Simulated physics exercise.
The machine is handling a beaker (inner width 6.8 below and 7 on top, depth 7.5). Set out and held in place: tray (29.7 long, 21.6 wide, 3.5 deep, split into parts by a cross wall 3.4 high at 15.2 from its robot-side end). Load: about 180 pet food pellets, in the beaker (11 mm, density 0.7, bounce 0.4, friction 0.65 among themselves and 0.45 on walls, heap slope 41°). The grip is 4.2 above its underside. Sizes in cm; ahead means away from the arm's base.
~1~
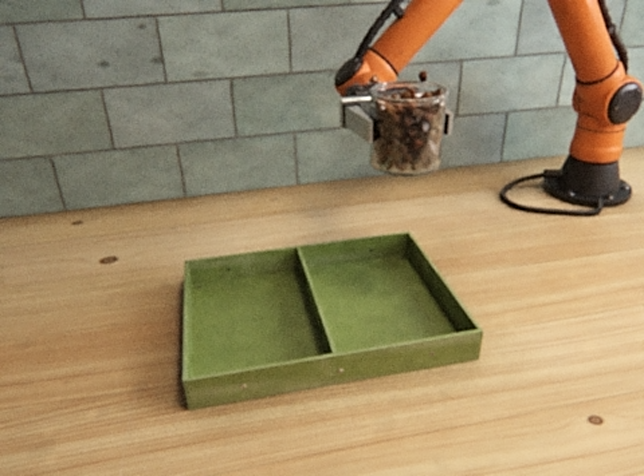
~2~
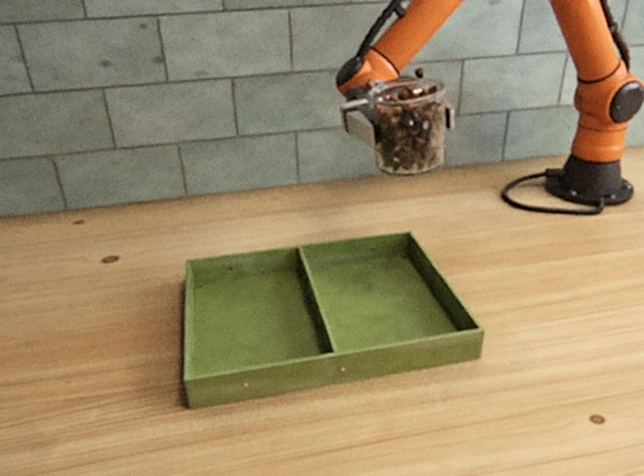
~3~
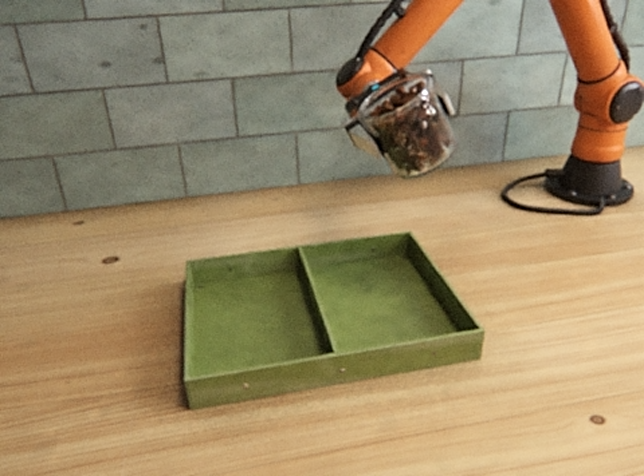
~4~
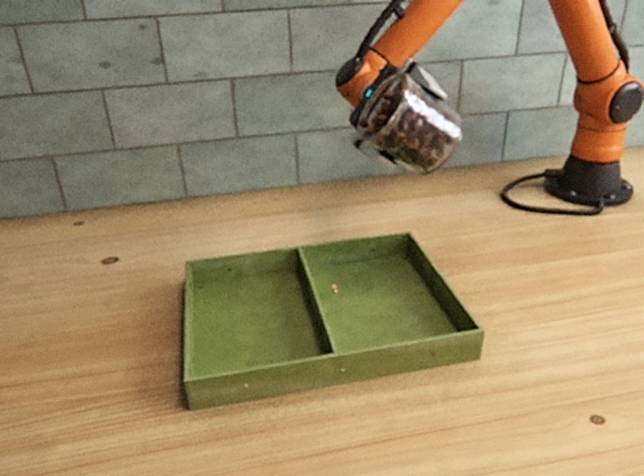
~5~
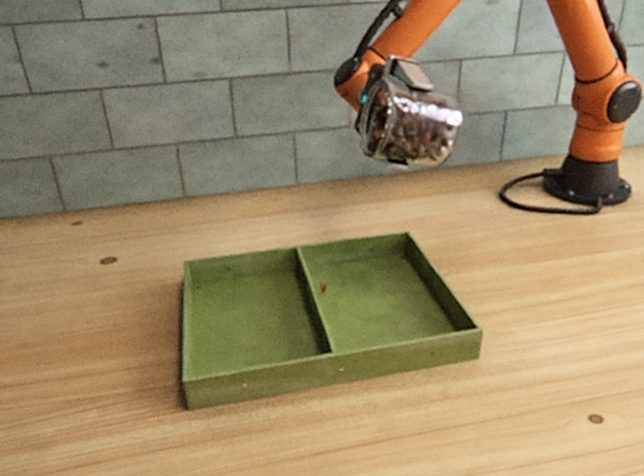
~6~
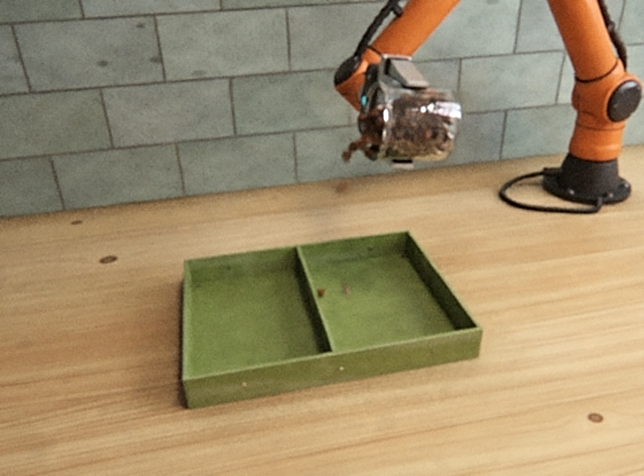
On a light wooden tabletop before a grey-green brick-patterned wall, seen from slightly above by a still camera, a shallow green tray with two compartments sits near the centre. Behind it, an orange and black robot arm at the right grips a clear beaker of brown pellets. The arm tilts the beaker steadily leftward until it lies nearly sideways, and a few pellets leave its mouth, some landing in the tray's right compartment.
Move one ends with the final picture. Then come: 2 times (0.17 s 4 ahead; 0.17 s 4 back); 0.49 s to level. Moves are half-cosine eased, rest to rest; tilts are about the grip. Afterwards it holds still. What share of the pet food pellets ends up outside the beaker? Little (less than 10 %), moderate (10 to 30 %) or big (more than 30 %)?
Outside the beaker the share is big, more than 30 %.
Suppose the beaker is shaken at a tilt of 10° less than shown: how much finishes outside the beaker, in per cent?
About 20 per cent.
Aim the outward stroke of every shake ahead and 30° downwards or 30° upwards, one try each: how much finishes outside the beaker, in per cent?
About 25 and 45 per cent.
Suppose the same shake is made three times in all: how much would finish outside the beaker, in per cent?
It would be near 45 per cent.
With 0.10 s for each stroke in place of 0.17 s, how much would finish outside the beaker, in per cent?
In that case some 75 per cent.
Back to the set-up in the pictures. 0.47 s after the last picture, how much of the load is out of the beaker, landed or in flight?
Near 30 per cent so far.
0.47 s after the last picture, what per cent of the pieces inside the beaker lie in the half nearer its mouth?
Some 40 per cent.
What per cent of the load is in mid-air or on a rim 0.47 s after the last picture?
About 1 per cent.
Then, 0.47 s on, tilted 82° forward, highest piece 25 above the table; 128 in the beaker, 25 in the far-side part, 24 in the robot-side part, 1 in flight or on a rim.
Then, 0.94 s on, tilted 38° forward, highest piece 24 above the table; 111 in the beaker, 38 in the robot-side part, 29 in the far-side part.
Then, 1.37 s on, level, highest piece 26 above the table; 111 in the beaker, 38 in the robot-side part, 29 in the far-side part.
Then, 2.42 s on, level, highest piece 26 above the table; 111 in the beaker, 38 in the robot-side part, 29 in the far-side part.
In the end, 111 in the beaker, 38 in the robot-side part, 29 in the far-side part. That is 38 % outside the beaker.
